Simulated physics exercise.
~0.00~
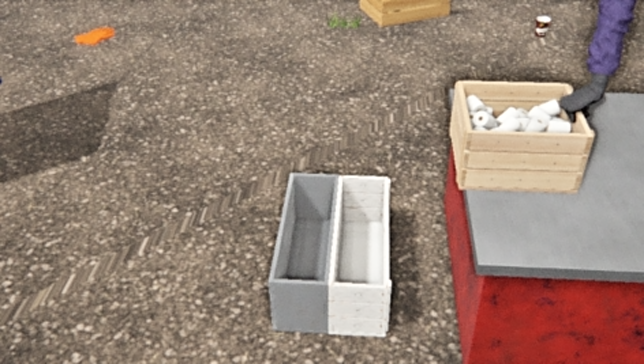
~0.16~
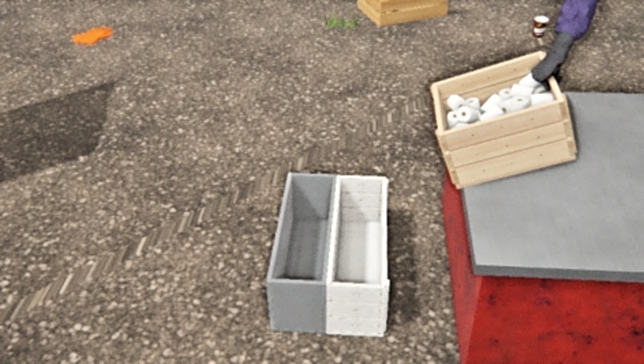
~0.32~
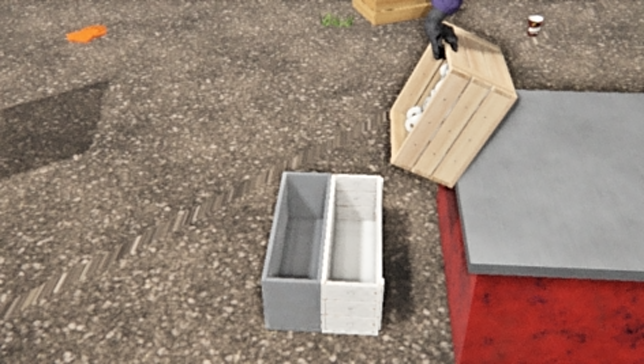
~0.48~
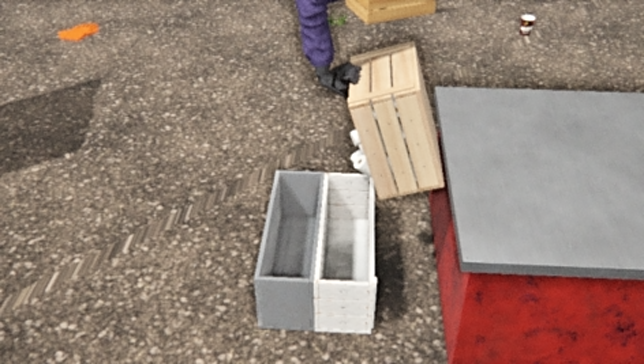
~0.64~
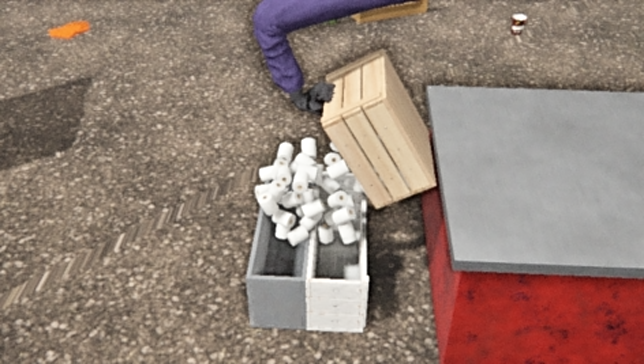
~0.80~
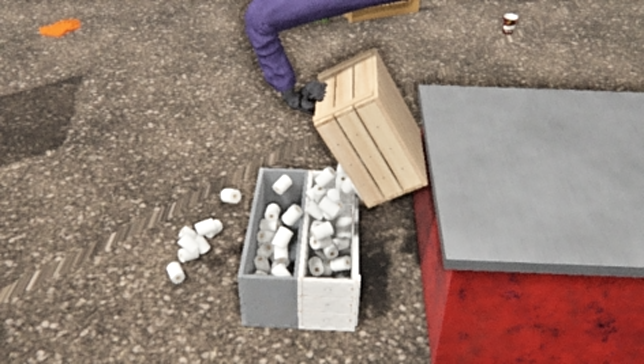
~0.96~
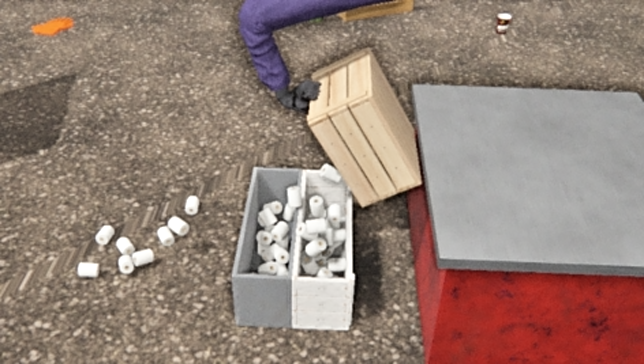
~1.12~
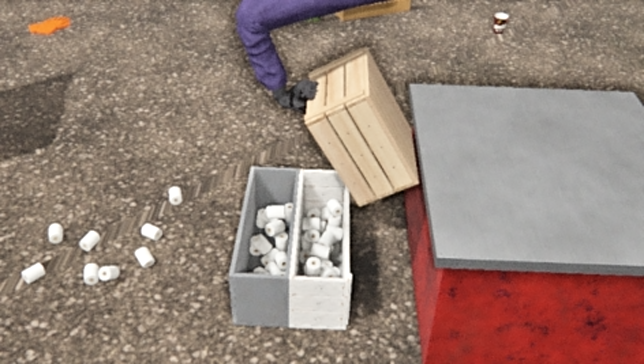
At first, a wooden box full of white paper rolls sits at the edge of a red bench with a grey top, while a purple-sleeved arm with a dark glove holds it. The hand tips the box leftwards off the bench, turning it further until its open side faces down. Rolls start to slip out, then pour in a cluster towards a white box and a grey tub standing side by side below. Most land inside the two containers, but several bounce onto the ground left of the grey tub. These roll away and spread out, while the tipped box stays held in place.
